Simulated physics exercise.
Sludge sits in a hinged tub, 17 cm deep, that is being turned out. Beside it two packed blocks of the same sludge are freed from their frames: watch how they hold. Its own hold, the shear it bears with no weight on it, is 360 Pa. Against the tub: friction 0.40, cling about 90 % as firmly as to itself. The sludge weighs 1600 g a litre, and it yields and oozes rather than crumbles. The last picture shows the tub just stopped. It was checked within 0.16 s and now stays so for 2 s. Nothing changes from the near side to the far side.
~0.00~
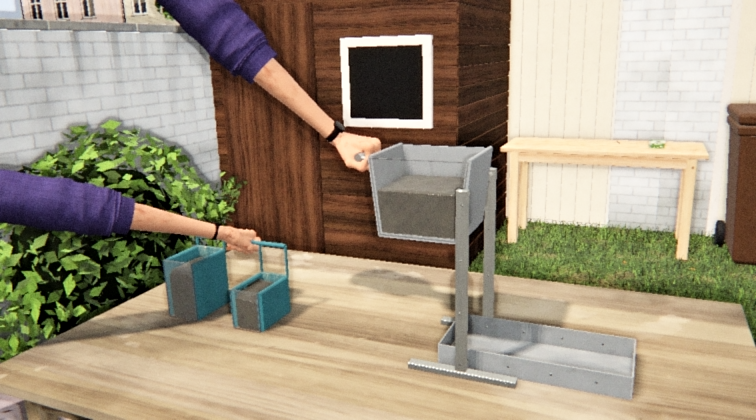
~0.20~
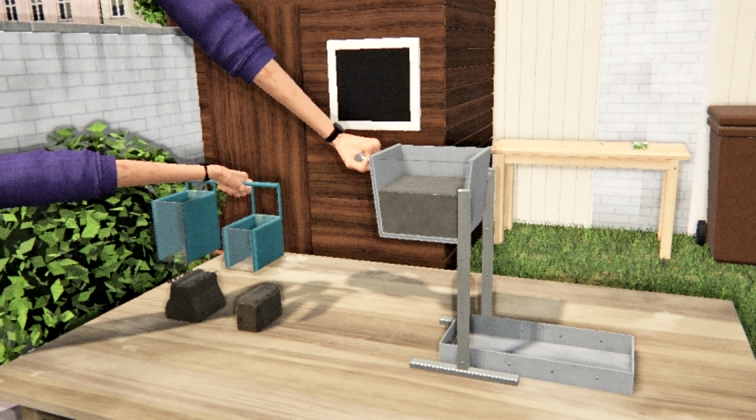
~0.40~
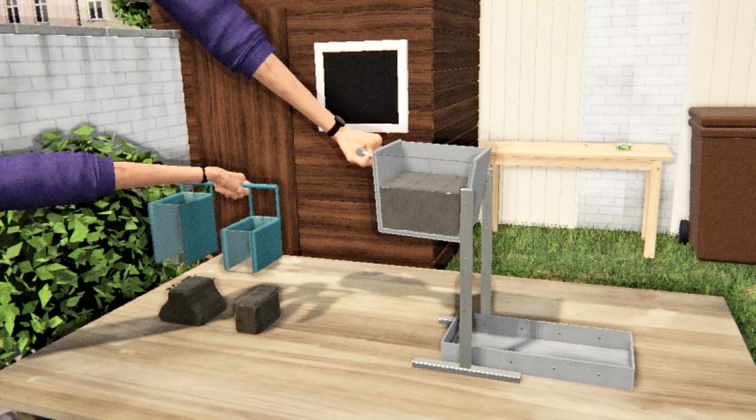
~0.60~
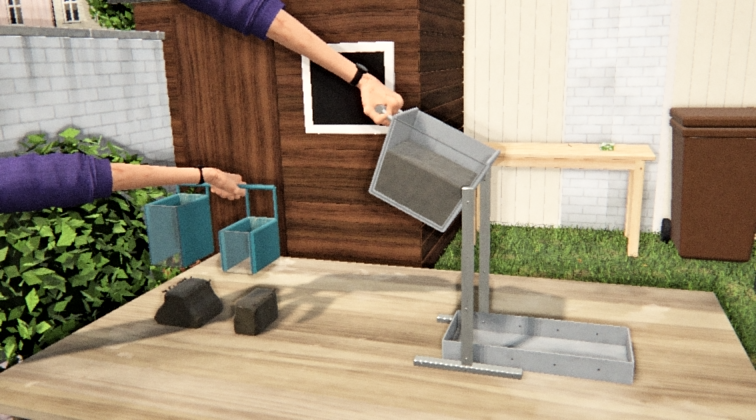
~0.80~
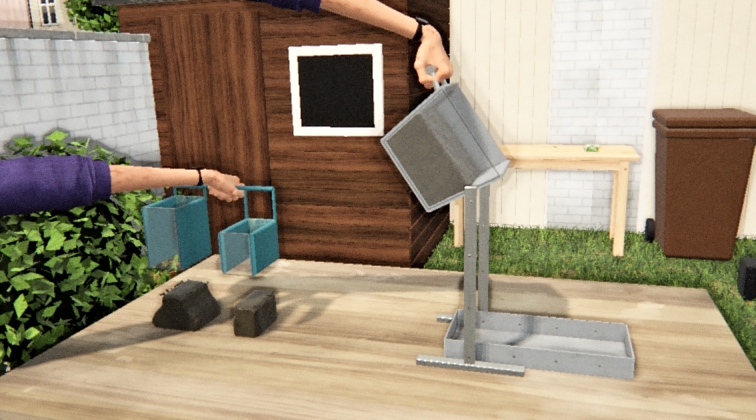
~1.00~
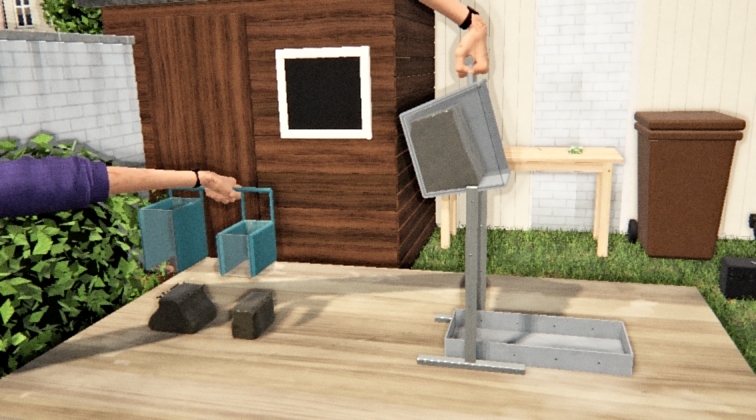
Two teal molds are lifted by a hand off two dark blocks, which sag slightly on the wooden table, and then another hand swings a gray tub of dark material steeply up and over to the right on its stand.
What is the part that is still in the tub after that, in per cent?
Close to 100 per cent.
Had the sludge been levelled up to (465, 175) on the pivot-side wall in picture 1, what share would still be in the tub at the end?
In that case some 65 per cent.
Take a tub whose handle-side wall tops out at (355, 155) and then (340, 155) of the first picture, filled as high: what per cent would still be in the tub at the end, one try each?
In turn about 85 %, 65 %.
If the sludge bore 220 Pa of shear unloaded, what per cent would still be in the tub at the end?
It would be near 75 %.
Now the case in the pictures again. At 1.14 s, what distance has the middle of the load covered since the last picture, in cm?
Roughly 2 cm.
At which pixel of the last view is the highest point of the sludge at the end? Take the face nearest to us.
Near (463, 130).
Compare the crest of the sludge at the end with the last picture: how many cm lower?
About 4 cm.
After 1.14 s, the tub is at 74 degrees and holds 100 %.
After 1.31 s, the tub is at 74 degrees and holds 100 %.
After 1.48 s, the tub is at 74 degrees and holds 100 %.
After 1.65 s, the tub is at 74 degrees and holds 100 %.
After 3.00 s, at the end, the tub is at 74 degrees and holds 100 %.
